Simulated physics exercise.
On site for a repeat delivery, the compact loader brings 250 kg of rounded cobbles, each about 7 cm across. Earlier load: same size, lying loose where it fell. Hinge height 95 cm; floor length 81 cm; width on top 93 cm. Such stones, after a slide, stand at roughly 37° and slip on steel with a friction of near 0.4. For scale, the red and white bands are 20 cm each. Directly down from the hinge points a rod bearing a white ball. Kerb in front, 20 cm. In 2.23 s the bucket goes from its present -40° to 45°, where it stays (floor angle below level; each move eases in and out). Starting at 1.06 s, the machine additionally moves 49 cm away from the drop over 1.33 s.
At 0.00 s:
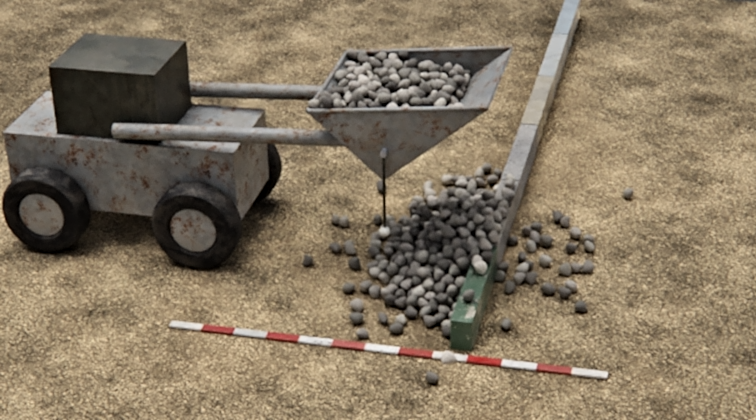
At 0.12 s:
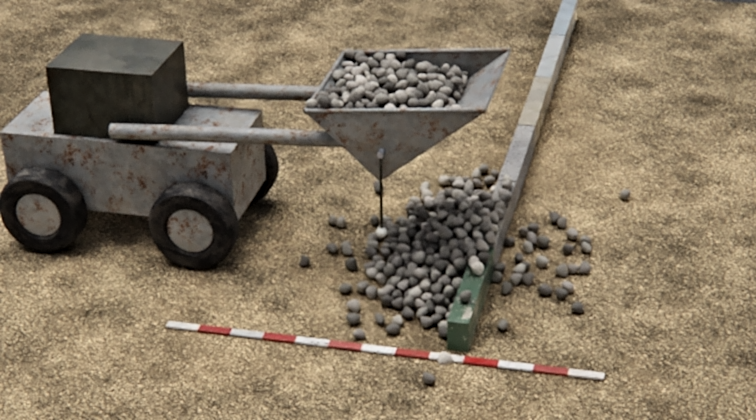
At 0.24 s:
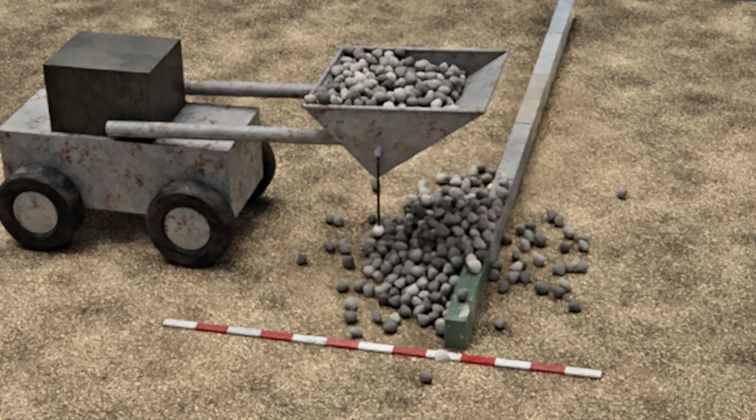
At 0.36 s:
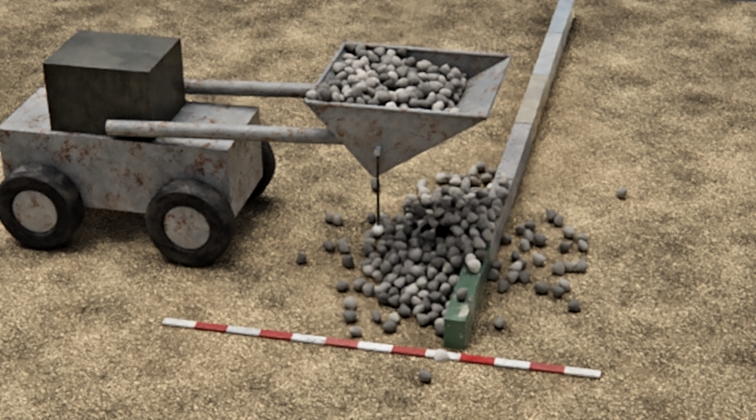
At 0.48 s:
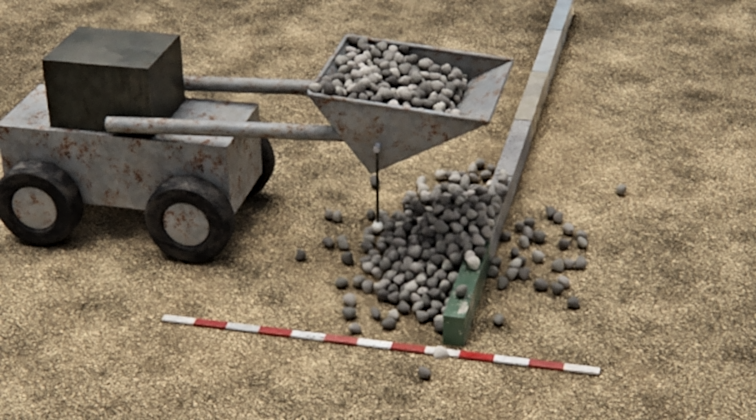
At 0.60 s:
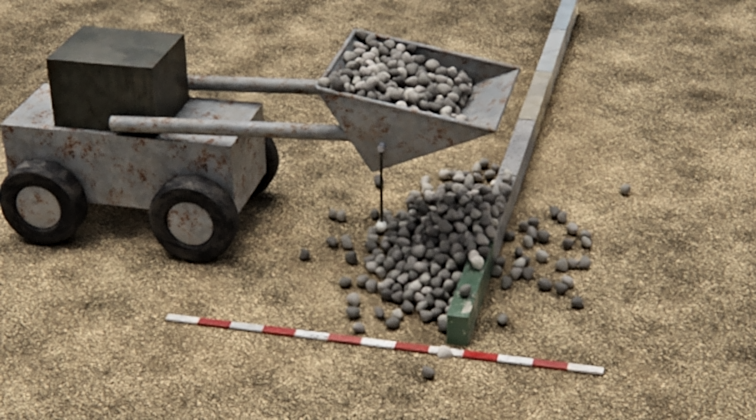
A rusty grey bucket on a small loader is seen from above and to the side, over sandy, gravelly ground. It holds grey rounded stones above a loose heap lying against a long grey kerb with a green end, with a red-and-white banded pole in front and a dark box on the loader at left. The bucket slowly tilts forward, its right lip dipping and its stones shifting slightly, while the view sways faintly.
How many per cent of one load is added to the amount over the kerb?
About 19 per cent of a load.
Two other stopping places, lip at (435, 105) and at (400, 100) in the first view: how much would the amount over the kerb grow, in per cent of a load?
Case one about 0 %, case two about 0 %.
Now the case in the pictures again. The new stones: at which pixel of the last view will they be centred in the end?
I'd say close to (431, 231).
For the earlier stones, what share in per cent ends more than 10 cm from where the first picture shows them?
Around 5 in a hundred.
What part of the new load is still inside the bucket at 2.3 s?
Held: Around 0 % of the load.
After 1.7 s the floor is at 32°; in per cent of one load, 74 in the bucket, 115 on this side of the kerb, 10 over the kerb; the foremost stones are at (583, 257).
After 2.3 s the floor is at 45°; in per cent of one load, 2 in the bucket, 173 on this side of the kerb, 25 over the kerb; the foremost stones are at (607, 264).
After 2.8 s the floor is at 45°; in per cent of one load, 0 in the bucket, 174 on this side of the kerb, 26 over the kerb; the foremost stones are at (621, 265).
After 5.2 s the floor is at 45°; in per cent of one load, 0 in the bucket, 174 on this side of the kerb, 26 over the kerb; the foremost stones are at (621, 265). Net gain over the kerb, 19.
